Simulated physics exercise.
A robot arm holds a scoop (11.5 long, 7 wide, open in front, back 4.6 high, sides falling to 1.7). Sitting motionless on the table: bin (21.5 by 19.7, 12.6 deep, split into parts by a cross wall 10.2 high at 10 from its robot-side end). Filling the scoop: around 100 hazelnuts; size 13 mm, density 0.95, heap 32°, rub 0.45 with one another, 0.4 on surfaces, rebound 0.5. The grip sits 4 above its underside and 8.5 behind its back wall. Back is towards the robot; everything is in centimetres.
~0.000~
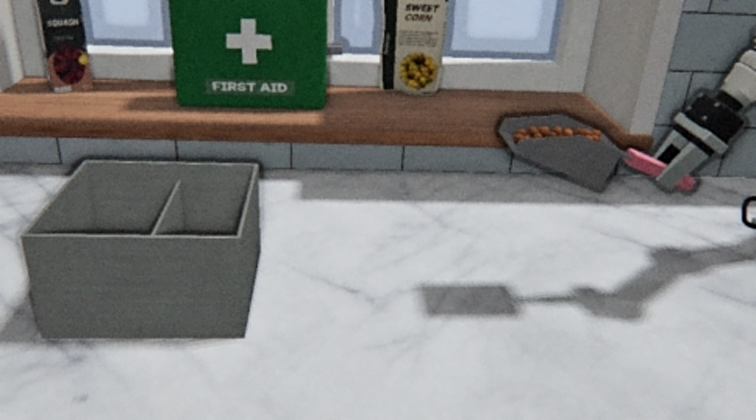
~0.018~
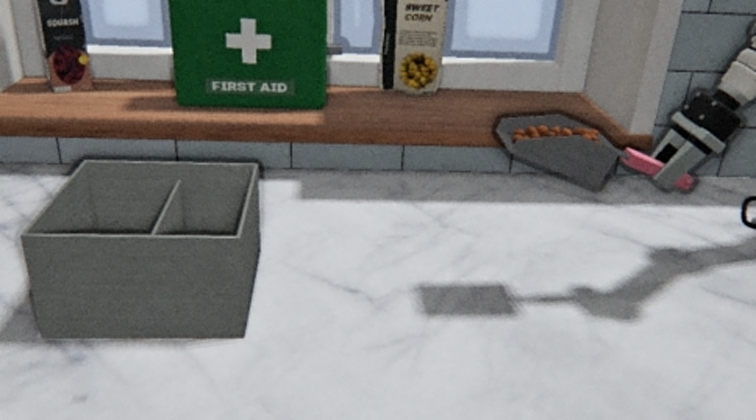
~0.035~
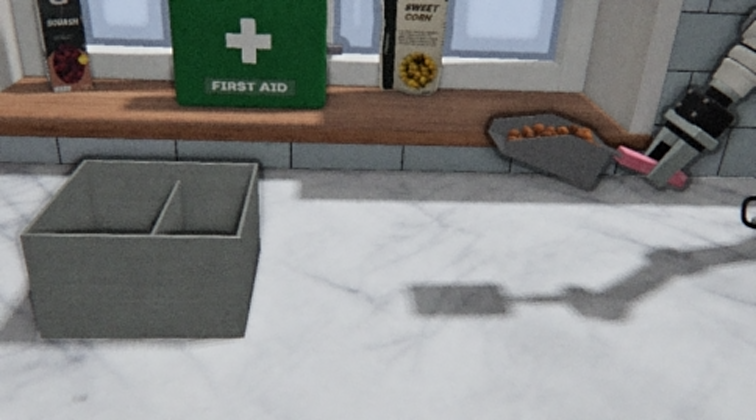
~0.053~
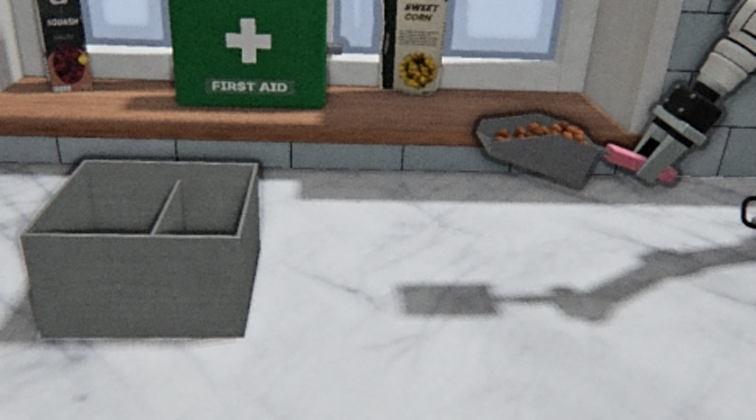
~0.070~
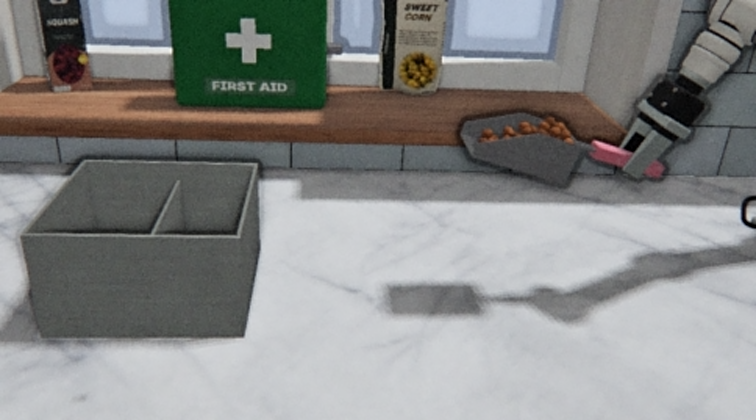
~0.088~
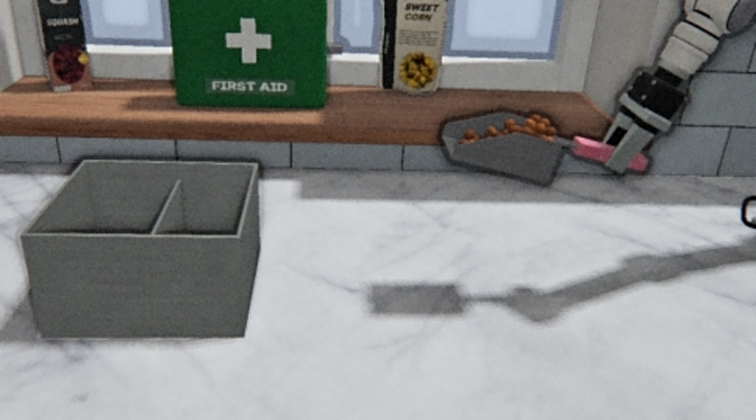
On a marble kitchen counter, a robot arm moving a grey scoop of hazelnuts slowly left and levelling it, a divided box sitting still.
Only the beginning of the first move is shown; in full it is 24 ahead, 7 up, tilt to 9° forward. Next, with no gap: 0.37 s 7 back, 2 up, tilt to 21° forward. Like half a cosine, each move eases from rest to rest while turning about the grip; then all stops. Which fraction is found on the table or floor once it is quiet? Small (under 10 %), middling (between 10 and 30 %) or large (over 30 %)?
A middling share, between 10 and 30 %, ends on the table or floor.
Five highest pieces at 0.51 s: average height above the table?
Estimated height above table: About 12 centimetres.
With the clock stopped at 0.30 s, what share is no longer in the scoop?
About 75 in a hundred parts are out by then.
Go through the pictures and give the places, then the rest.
The scoop floor at (557, 159), tilted 21° backward; upper third of the load around (561, 141), from x 520 to 605, top at y 130; 98 on the scoop, in the first frame.
The scoop floor at (555, 159), tilted 21° backward; upper third of the load around (561, 141), from x 515 to 605, top at y 130, in the second frame.
The scoop floor at (547, 159), tilted 20° backward; upper third of the load around (562, 141), from x 510 to 595, top at y 130, in the third frame.
The scoop floor at (536, 158), tilted 18° backward; upper third of the load around (554, 138), from x 500 to 585, top at y 125, in the fourth frame.
The scoop floor at (520, 158), tilted 16° backward; upper third of the load around (541, 136), from x 485 to 570, top at y 125, in the fifth frame.
The scoop floor at (502, 158), tilted 13° backward; upper third of the load around (527, 134), from x 465 to 550, top at y 120; 98 on the scoop, in the sixth frame.
After 0.30 s, tilted 10° forward, highest piece 21 above the table; 25 on the scoop, 24 in the robot-side part, 49 in flight or on a rim.
After 0.51 s, tilted 19° forward, highest piece 15 above the table; 70 in the robot-side part, 16 on the table or floor, 7 in the far-side part, 5 in flight or on a rim.
After 0.82 s, tilted 21° forward, highest piece 3 above the table; 70 in the robot-side part, 21 on the table or floor, 7 in the far-side part.
After 1.87 s, tilted 21° forward, highest piece 2 above the table; 70 in the robot-side part, 21 on the table or floor, 7 in the far-side part.
In the end, 70 in the robot-side part, 21 on the table or floor, 7 in the far-side part. That is 21 % on the table or floor.
